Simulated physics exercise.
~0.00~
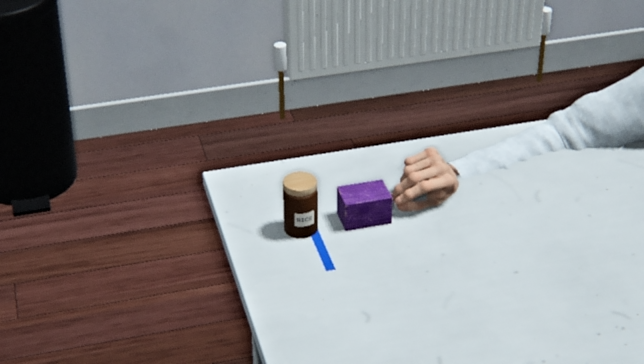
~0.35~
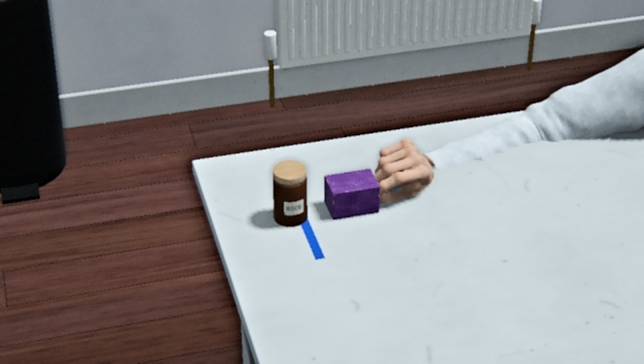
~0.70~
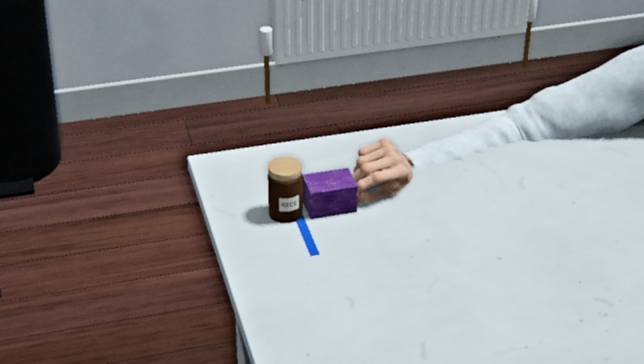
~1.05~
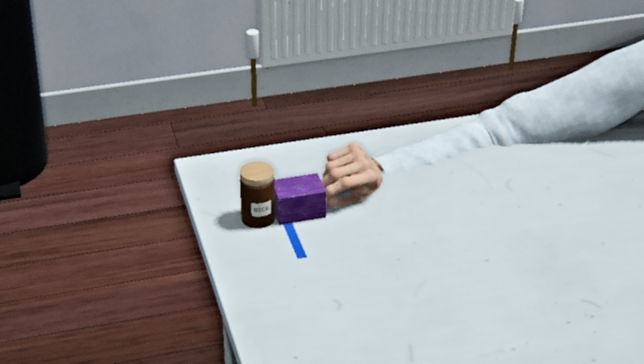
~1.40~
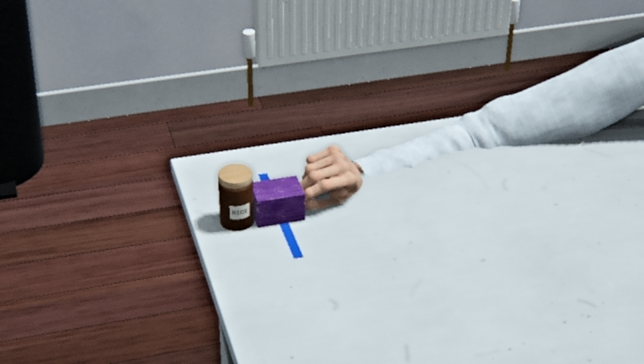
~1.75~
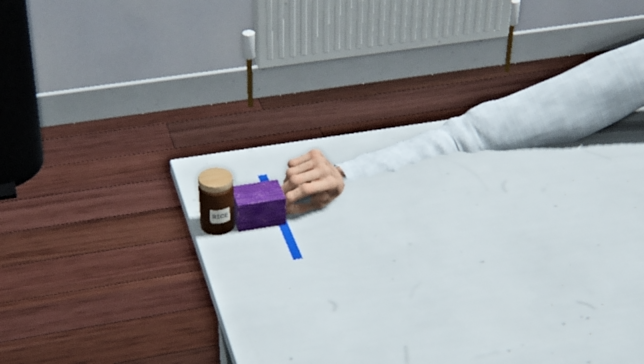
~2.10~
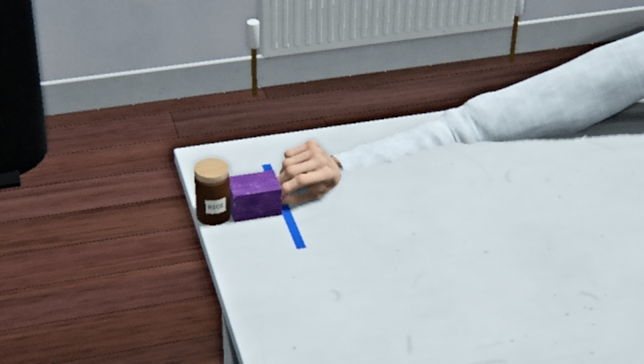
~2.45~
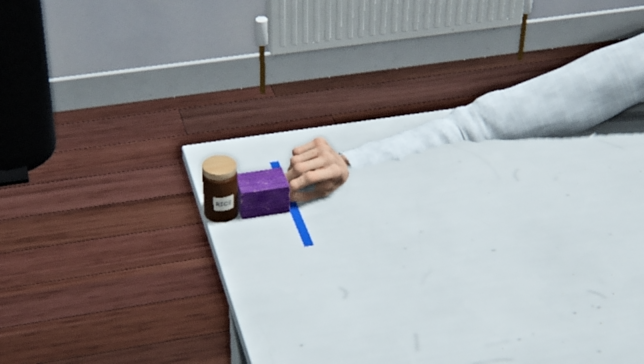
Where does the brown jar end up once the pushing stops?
The brown jar stays on the table, standing upright close to the left edge with the purple block beside it.
A purple block sits on a white table in front of a hand in a pale sleeve, seen from above by a slightly swaying camera, with a radiator and dark wooden floor beyond. To its left stand a brown jar with a tan lid and a strip of blue tape. The hand pushes the block left until it meets the jar. Block and jar then slide left together, uncovering more of the tape. They come to rest near the table's left edge, the jar still upright on top and the hand still beside the block.
